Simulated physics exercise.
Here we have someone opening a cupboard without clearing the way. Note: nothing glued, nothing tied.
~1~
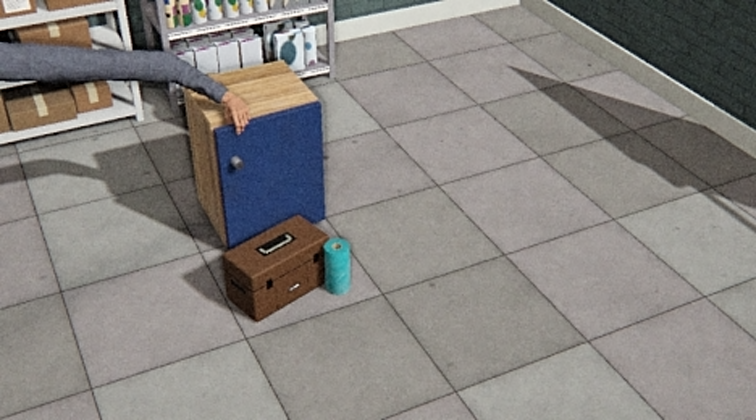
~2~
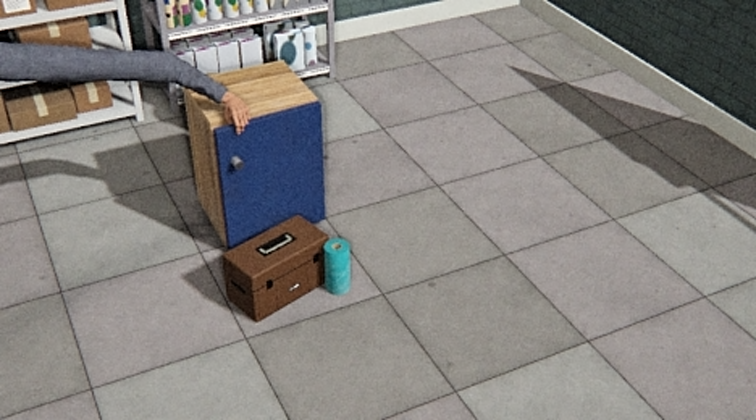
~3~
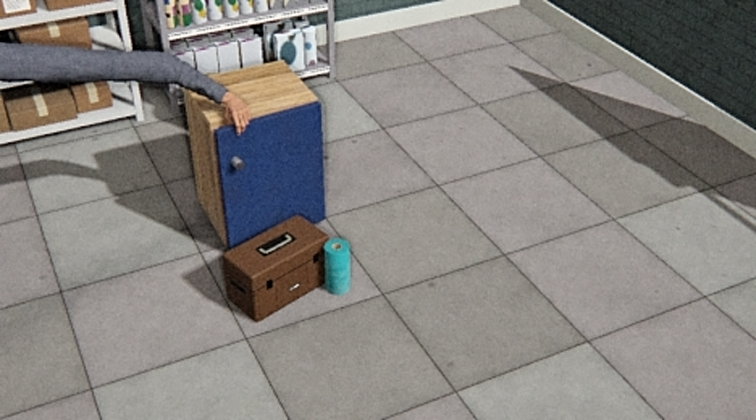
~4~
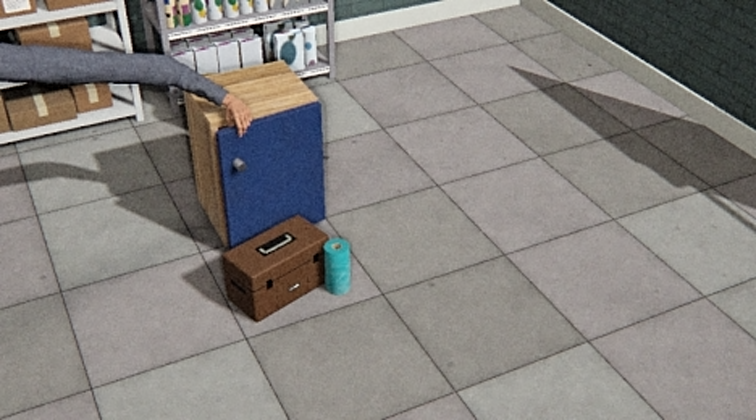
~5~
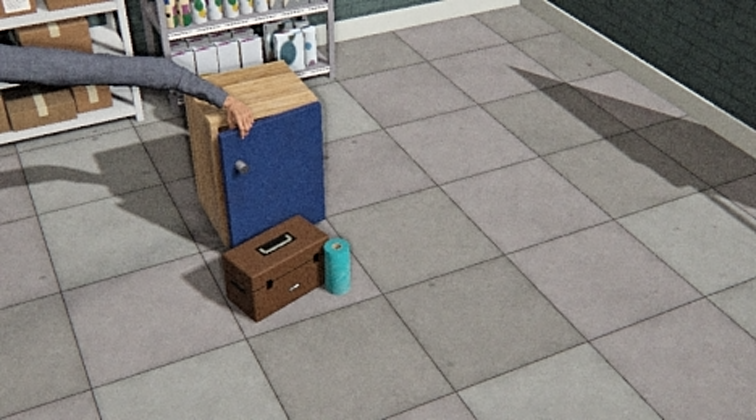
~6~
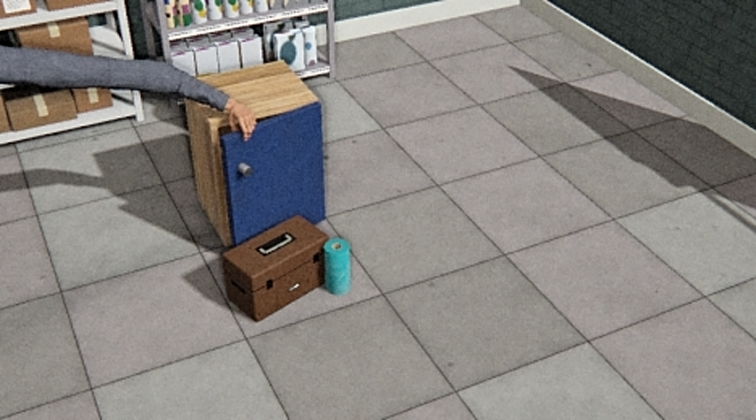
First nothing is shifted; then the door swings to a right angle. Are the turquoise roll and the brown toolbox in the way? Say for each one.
Here the turquoise roll gets knocked, the brown toolbox gets knocked.
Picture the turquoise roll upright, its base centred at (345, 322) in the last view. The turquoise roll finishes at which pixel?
It comes to a stop at (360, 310).
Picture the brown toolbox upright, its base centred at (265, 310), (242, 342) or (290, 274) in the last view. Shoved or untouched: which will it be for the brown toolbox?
Gets hit; is not touched; gets hit.
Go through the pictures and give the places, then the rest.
In the first frame, door 4° open; turquoise roll (338, 267); brown toolbox (278, 267); door (276, 180).
In the second frame, door 4° open; brown toolbox (278, 267); door (276, 180).
In the third frame, door 5° open; turquoise roll (338, 267); door (276, 180).
In the fourth frame, door 7° open; brown toolbox (278, 267); door (277, 181).
In the fifth frame, door 9° open; turquoise roll (338, 267); door (278, 182).
In the sixth frame, door 13° open; turquoise roll (338, 267); brown toolbox (278, 267); door (280, 184).
Then, 1.02 s after the last picture, door 47° open; turquoise roll moved about its own width near (362, 280); brown toolbox moved a little near (304, 278).
At rest, the turquoise roll gets shoved, near (391, 305); the brown toolbox gets shoved, near (331, 292).
